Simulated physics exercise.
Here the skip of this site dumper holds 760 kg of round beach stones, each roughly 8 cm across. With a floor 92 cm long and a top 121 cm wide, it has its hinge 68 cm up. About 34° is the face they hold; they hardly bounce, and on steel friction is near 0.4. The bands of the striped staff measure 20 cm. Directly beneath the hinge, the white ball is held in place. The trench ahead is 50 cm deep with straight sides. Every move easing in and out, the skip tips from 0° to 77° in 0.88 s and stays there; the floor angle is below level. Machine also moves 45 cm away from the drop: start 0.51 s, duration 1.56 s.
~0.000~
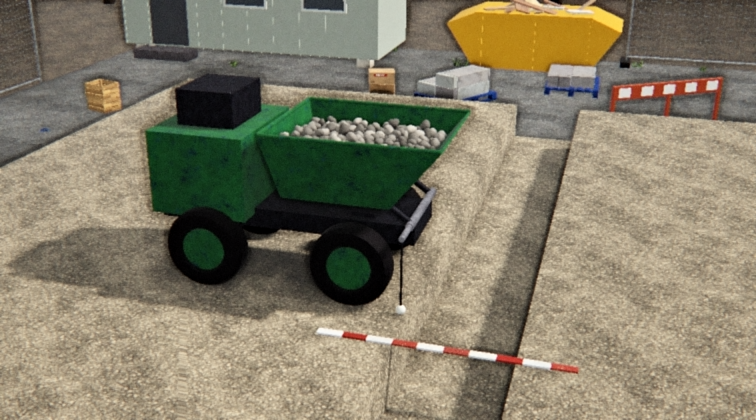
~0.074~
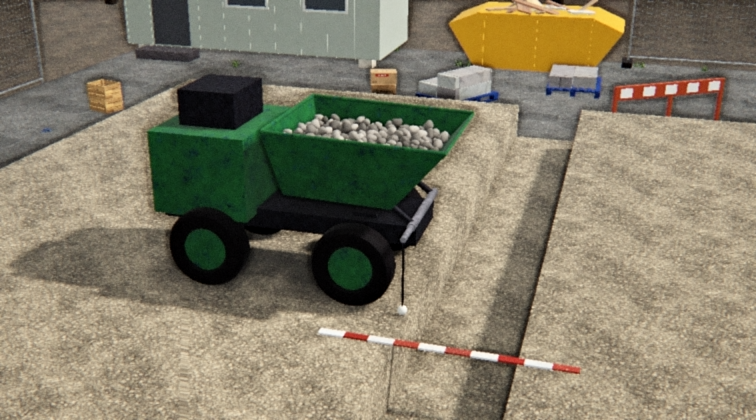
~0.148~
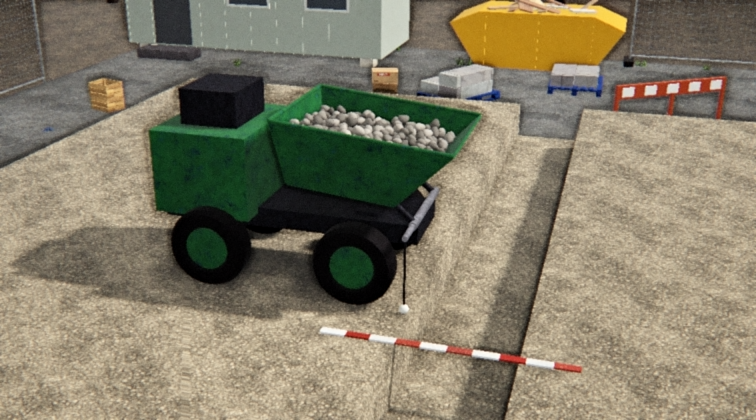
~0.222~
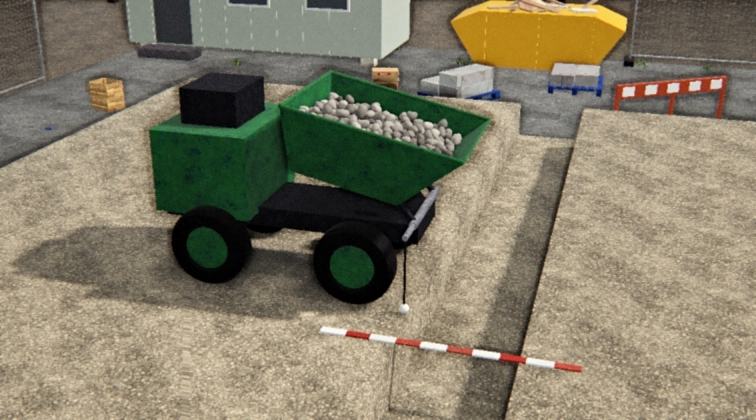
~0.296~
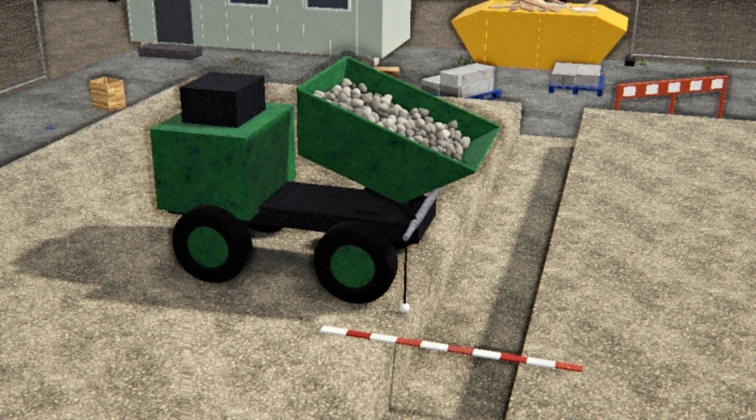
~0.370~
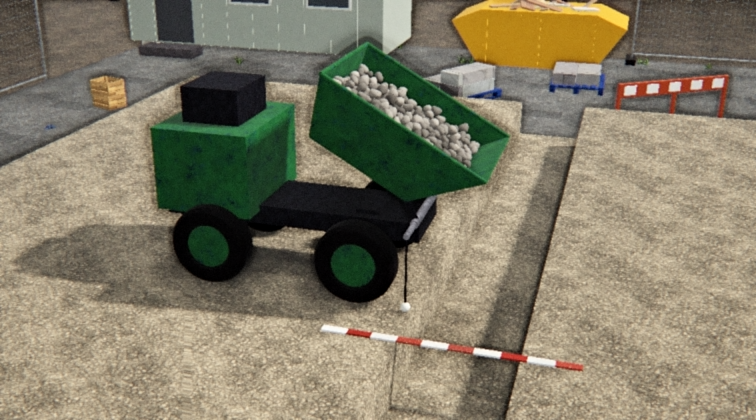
A green site dumper stands beside a trench as its stone-filled skip tilts steeply to the right.
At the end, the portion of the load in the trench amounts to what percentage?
It amounts to roughly 30 per cent.
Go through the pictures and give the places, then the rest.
The skip is at 0°, its lip at (441, 153); the top of the load is at (367, 130), in the first frame.
The skip is at 2°, its lip at (446, 154); the top of the load is at (358, 128); the stones move at 0.5 m/s on average, in the second frame.
Lip at (454, 157), floor tilted 6°, highest stones at (347, 119); the stones move at 1.0 m/s on average, in the third frame.
The skip is at 12°, its lip at (464, 163); the top of the load is at (339, 107); the stones move at 1.3 m/s on average, in the fourth frame.
The skip is at 20°, its lip at (475, 172); the top of the load is at (344, 92); the stones move at 1.6 m/s on average, in the fifth frame.
Lip at (486, 183), floor tilted 29°, highest stones at (359, 78); the stones move at 1.7 m/s on average, in the sixth frame.
After 0.7 s the floor is at 65°; 100 % in the skip; the foremost stones are at (498, 202).
After 1.0 s the floor is at 77°; 71 % in the skip, 11 % in the trench, 18 % past the trench; the foremost stones are at (572, 288).
After 2.5 s the floor is at 77°; 0 % in the skip, 32 % in the trench, 68 % past the trench; the foremost stones are past the picture's edge.
After 5.2 s the floor is at 77°; 0 % in the skip, 32 % in the trench, 68 % past the trench; the foremost stones are past the picture's edge.
